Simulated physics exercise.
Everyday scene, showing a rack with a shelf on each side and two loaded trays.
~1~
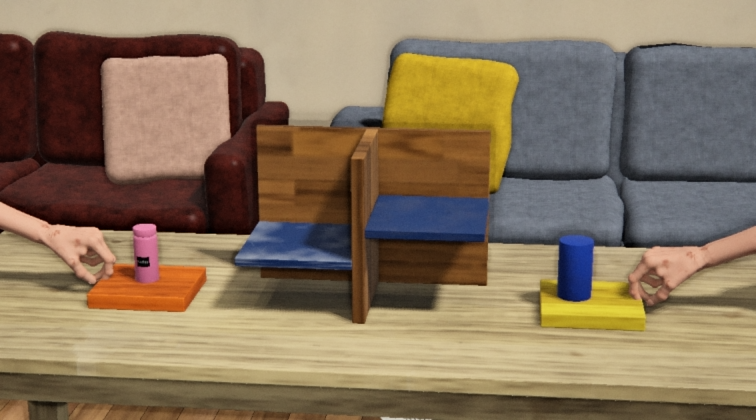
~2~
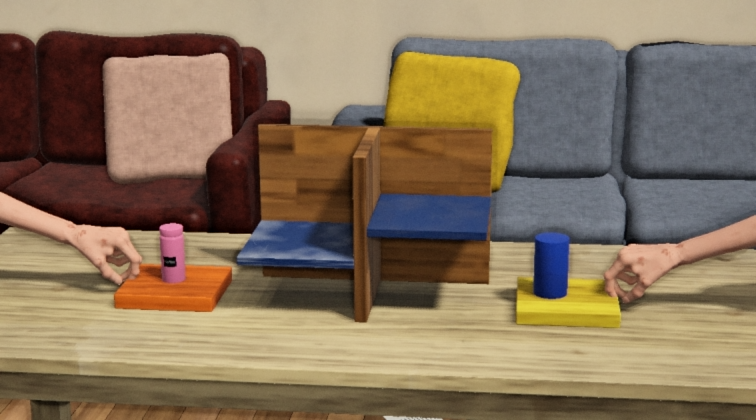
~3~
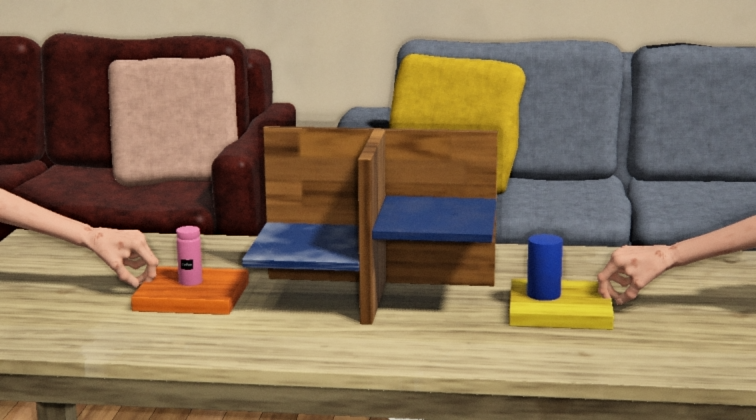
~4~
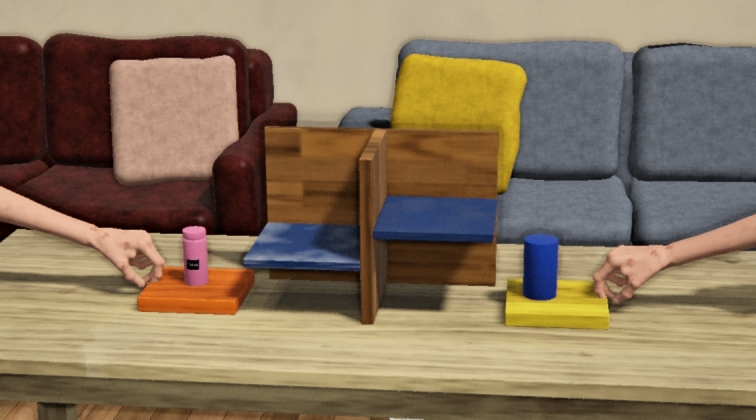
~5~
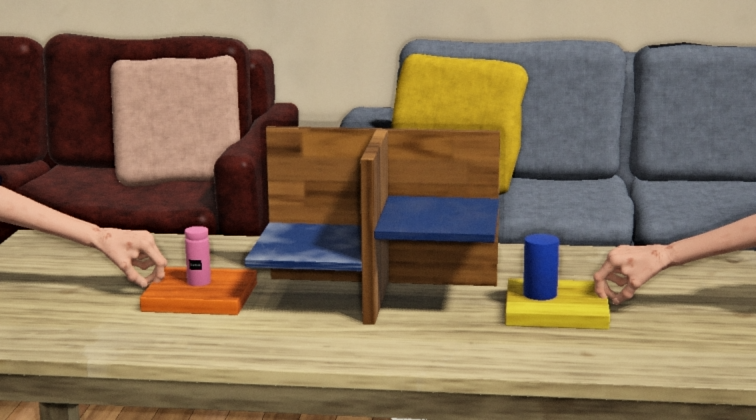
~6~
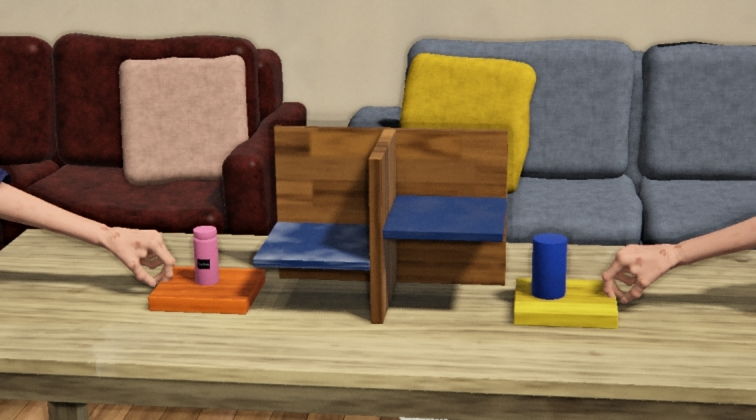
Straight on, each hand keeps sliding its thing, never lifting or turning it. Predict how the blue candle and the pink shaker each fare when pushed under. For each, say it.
Result: The blue candle slips under untouched, the pink shaker gets struck.
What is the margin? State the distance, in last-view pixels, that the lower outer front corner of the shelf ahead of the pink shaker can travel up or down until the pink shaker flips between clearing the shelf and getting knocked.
Move it 16 pixels upward and it flips.
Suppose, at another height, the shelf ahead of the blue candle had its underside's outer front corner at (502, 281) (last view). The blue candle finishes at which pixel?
Settles at approximately (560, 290) in the last view.
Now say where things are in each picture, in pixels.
Hands sliding the things forward; blue candle (575, 268); pink shaker (146, 253); shelf (366, 223), in the first picture.
Hands sliding the things forward; pink shaker (173, 253); yellow board (567, 302), in the second picture.
Hands sliding the things forward; blue candle (545, 268); orange board (192, 290), in the third picture.
Hands sliding the things forward; pink shaker (195, 256); shelf (374, 224), in the fourth picture.
Hands sliding the things forward; blue candle (541, 267); yellow board (557, 303), in the fifth picture.
Hands sliding the things forward; blue candle (549, 267); pink shaker (206, 255); orange board (208, 290), in the sixth picture.
Then, 1.10 s on from there, blue candle riding along near (487, 265); pink shaker riding along near (255, 257).
Then, 1.50 s on from there, blue candle riding along near (458, 264); pink shaker turned 42° from its first pose near (255, 257).
Then, 1.68 s on from there, blue candle riding along near (445, 264); pink shaker on its side near (244, 272).
In the end, the blue candle clears the shelf, near (439, 264); the pink shaker strikes the shelf, near (241, 279).
